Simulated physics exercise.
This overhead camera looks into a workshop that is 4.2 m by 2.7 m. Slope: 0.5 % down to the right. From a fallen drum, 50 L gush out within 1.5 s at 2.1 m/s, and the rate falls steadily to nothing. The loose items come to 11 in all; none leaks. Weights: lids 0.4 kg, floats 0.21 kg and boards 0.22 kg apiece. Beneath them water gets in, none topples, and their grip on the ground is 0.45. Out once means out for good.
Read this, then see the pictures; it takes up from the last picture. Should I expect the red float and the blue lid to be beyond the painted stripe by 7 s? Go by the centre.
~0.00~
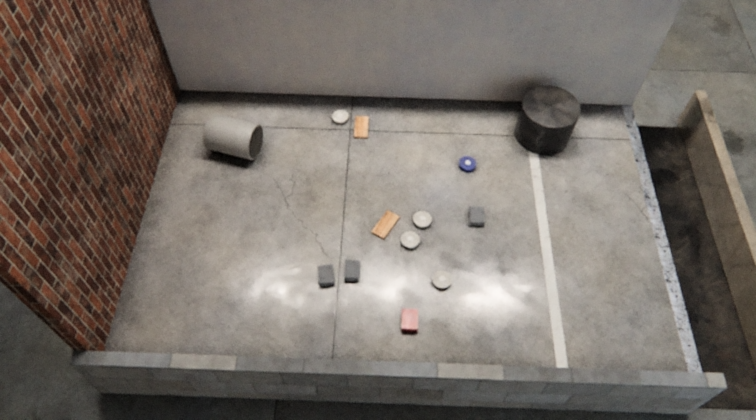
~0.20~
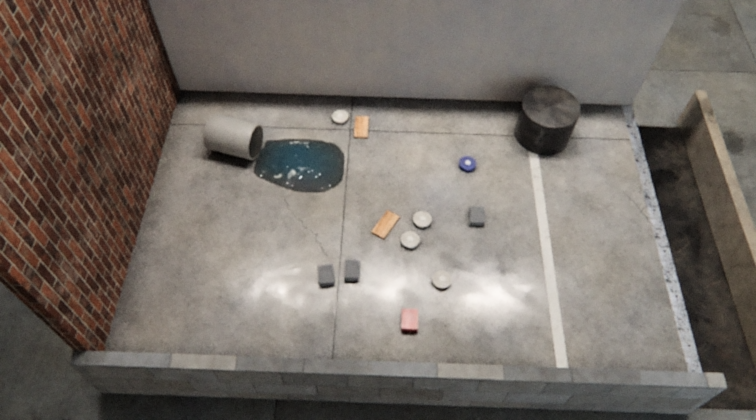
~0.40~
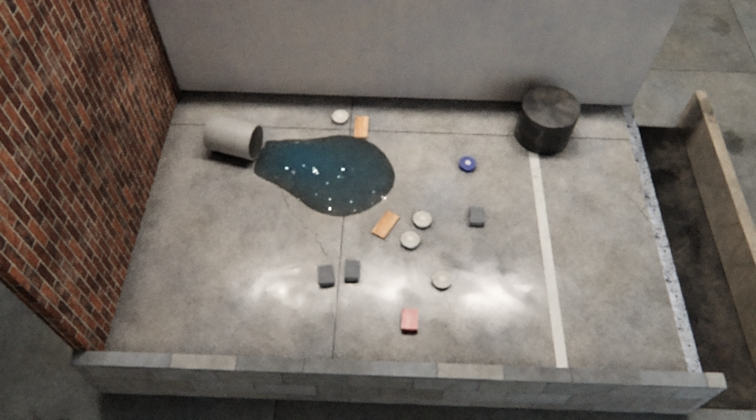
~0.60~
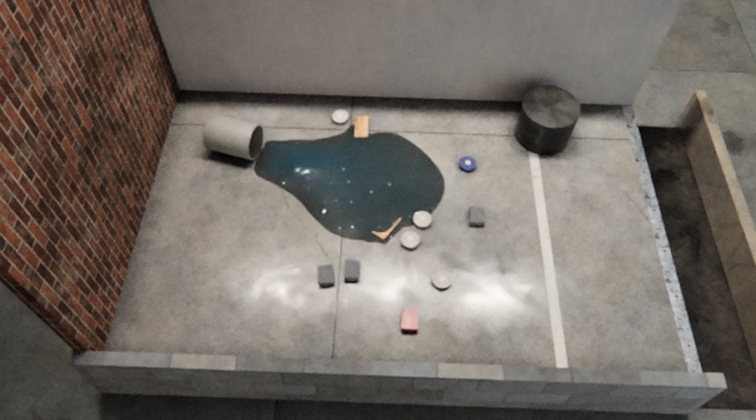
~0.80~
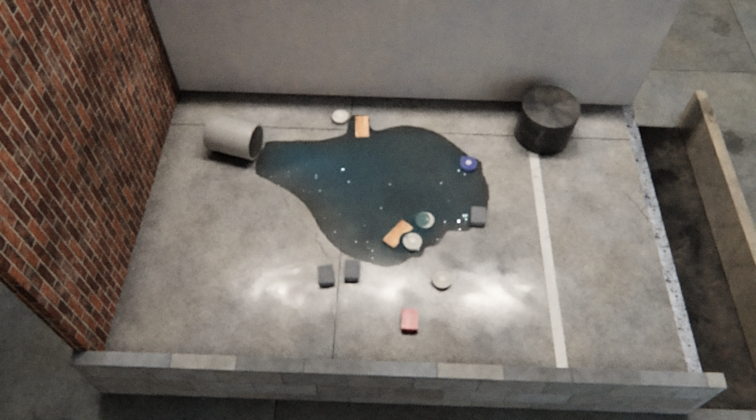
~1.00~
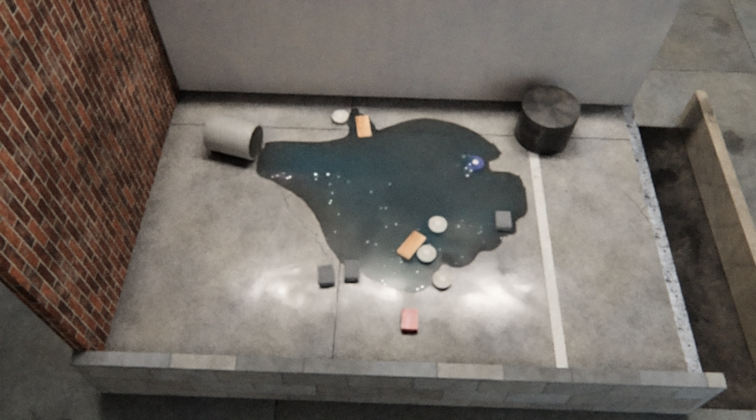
Looks like the red float never reaches it and the blue lid reaches the far side.
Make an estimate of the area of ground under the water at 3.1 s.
Wet area: Approx. 2.5 m2.
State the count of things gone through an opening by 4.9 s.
The count by then is 1.
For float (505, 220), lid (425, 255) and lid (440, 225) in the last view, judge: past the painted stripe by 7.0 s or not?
Result, in sequence: Reached / not reached / reached.
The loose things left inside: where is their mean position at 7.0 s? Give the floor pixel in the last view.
The centre sits near (453, 251).
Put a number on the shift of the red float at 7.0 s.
About 0 cm.
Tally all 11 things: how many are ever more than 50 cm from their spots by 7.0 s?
The tally stands at 6.
After 1.4 s the red float is near (410, 319), 0.0 m from its start, aground; the blue lid is near (515, 162), 0.4 m from its start, aground; 1 of 11 are over the mark; 1 afloat.
After 3.1 s the red float is near (410, 319), 0.0 m from its start, aground; the blue lid is near (629, 182), 1.4 m from its start, aground; 3 of 11 are over the mark; 1 afloat.
After 4.9 s the red float is near (410, 319), 0.0 m from its start, aground; the blue lid is near (629, 182), 1.4 m from its start, aground; 3 of 11 are over the mark; 0 afloat.
After 7.0 s the red float is near (410, 319), 0.0 m from its start, aground; the blue lid is near (629, 182), 1.4 m from its start, aground; 3 of 11 are over the mark; 0 afloat.
